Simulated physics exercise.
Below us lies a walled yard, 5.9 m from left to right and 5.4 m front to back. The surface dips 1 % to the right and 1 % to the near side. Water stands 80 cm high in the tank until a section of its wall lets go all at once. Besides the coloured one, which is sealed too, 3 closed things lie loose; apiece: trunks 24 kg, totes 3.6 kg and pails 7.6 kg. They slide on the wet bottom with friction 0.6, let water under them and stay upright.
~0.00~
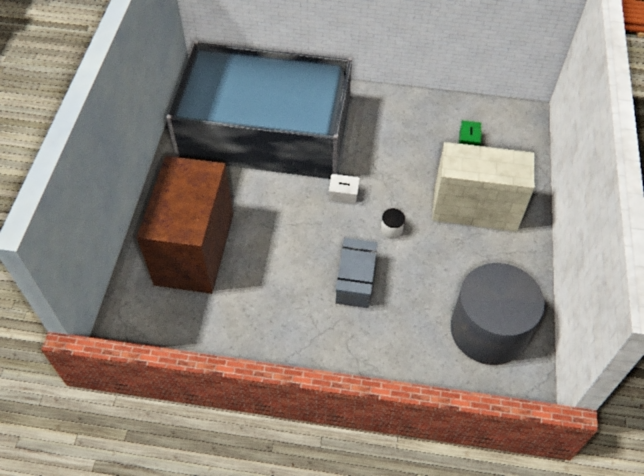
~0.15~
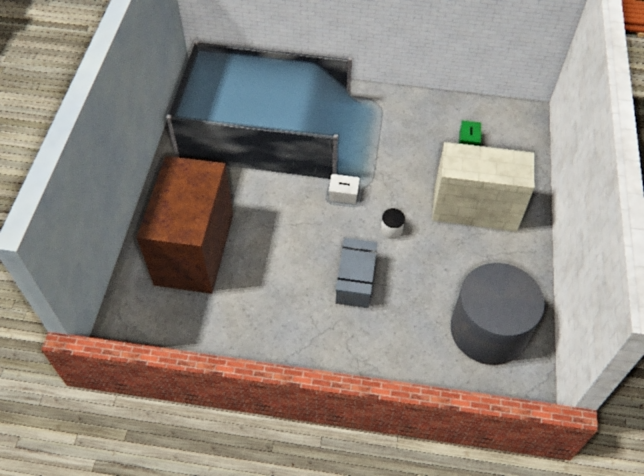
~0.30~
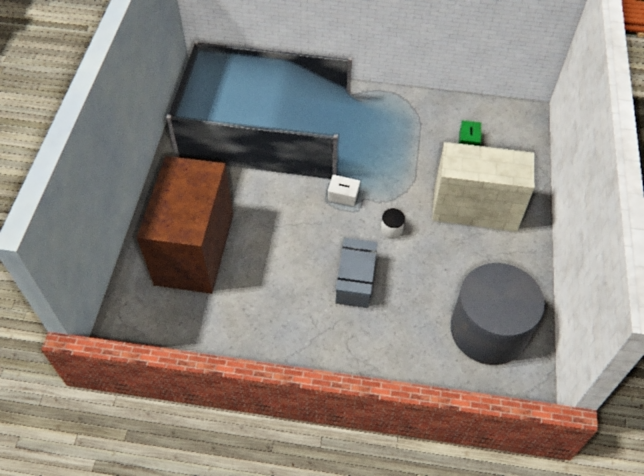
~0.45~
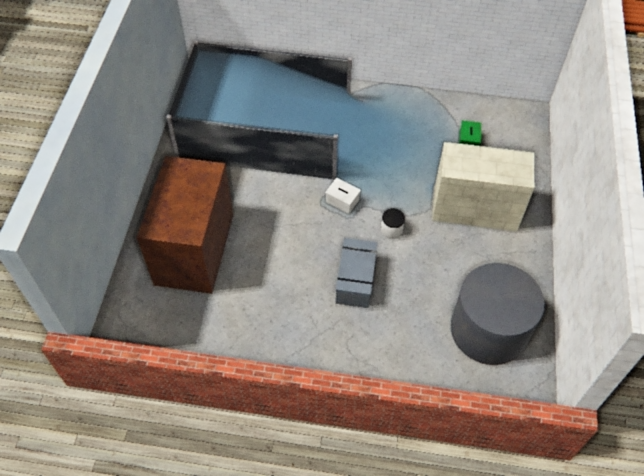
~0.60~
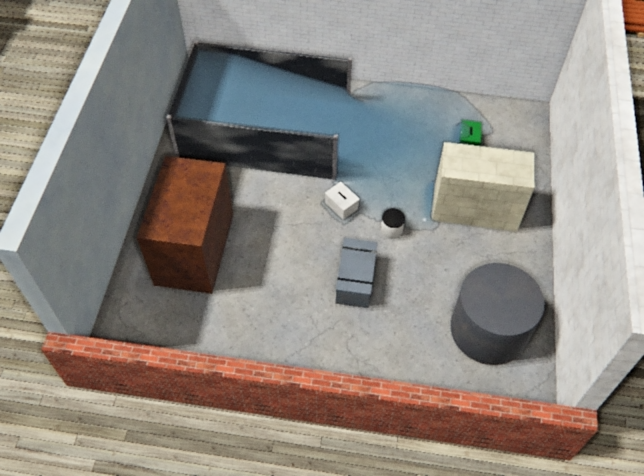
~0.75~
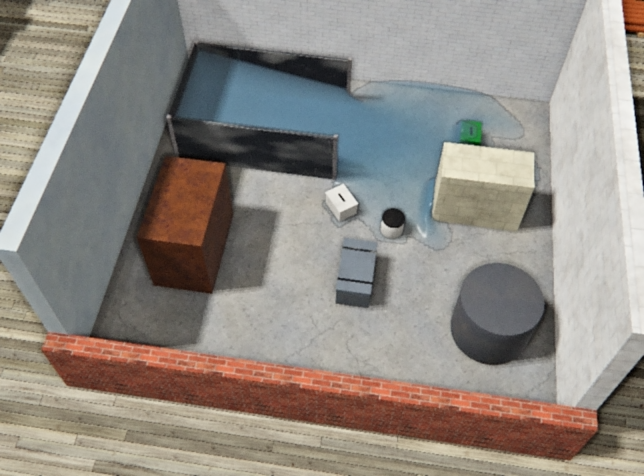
Blue water pours from the open right end of a dark-walled tank at the back left of a walled yard, seen from high above. A rust-brown block stands left, a cream block and small green box right, a dark grey cylinder near right, and small white and grey things centrally. The water spreads rightward around the green box and cream block, the white box turns slightly, and the view stays still.
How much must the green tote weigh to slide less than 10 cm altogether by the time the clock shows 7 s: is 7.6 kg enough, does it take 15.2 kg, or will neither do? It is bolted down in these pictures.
Verdict: Neither weight holds it.
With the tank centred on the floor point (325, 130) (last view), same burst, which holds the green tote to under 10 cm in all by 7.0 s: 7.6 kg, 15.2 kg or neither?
Then neither weight holds it.
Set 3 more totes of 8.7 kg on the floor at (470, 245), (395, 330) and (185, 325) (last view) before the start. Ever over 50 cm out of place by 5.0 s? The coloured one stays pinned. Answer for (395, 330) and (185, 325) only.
In turn: More, short of it.
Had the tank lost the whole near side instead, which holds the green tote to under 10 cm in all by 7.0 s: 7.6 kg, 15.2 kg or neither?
In that case only the larger load is enough.
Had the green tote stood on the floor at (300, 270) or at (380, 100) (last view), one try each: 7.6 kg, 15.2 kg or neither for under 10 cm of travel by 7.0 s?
In turn: Neither holds; neither is enough.
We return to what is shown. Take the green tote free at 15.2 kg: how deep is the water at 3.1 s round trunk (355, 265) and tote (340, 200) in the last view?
Roughly 3 and 1 cm.
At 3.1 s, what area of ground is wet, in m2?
Roughly 19 m2.
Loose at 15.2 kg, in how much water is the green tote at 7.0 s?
About 10 cm.
After 1.4 s the green tote would be 111 cm from its start with 7.6 kg and 111 cm from its start with 15.2 kg; 18 cm of water round it then.
After 3.1 s the green tote would be 77 cm from its start with 7.6 kg and 25 cm from its start with 15.2 kg; 33 cm of water round it then.
After 4.9 s the green tote would be 117 cm from its start with 7.6 kg and 78 cm from its start with 15.2 kg; 17 cm of water round it then.
After 7.0 s the green tote would be 296 cm from its start with 7.6 kg and 111 cm from its start with 15.2 kg; 10 cm of water round it then.
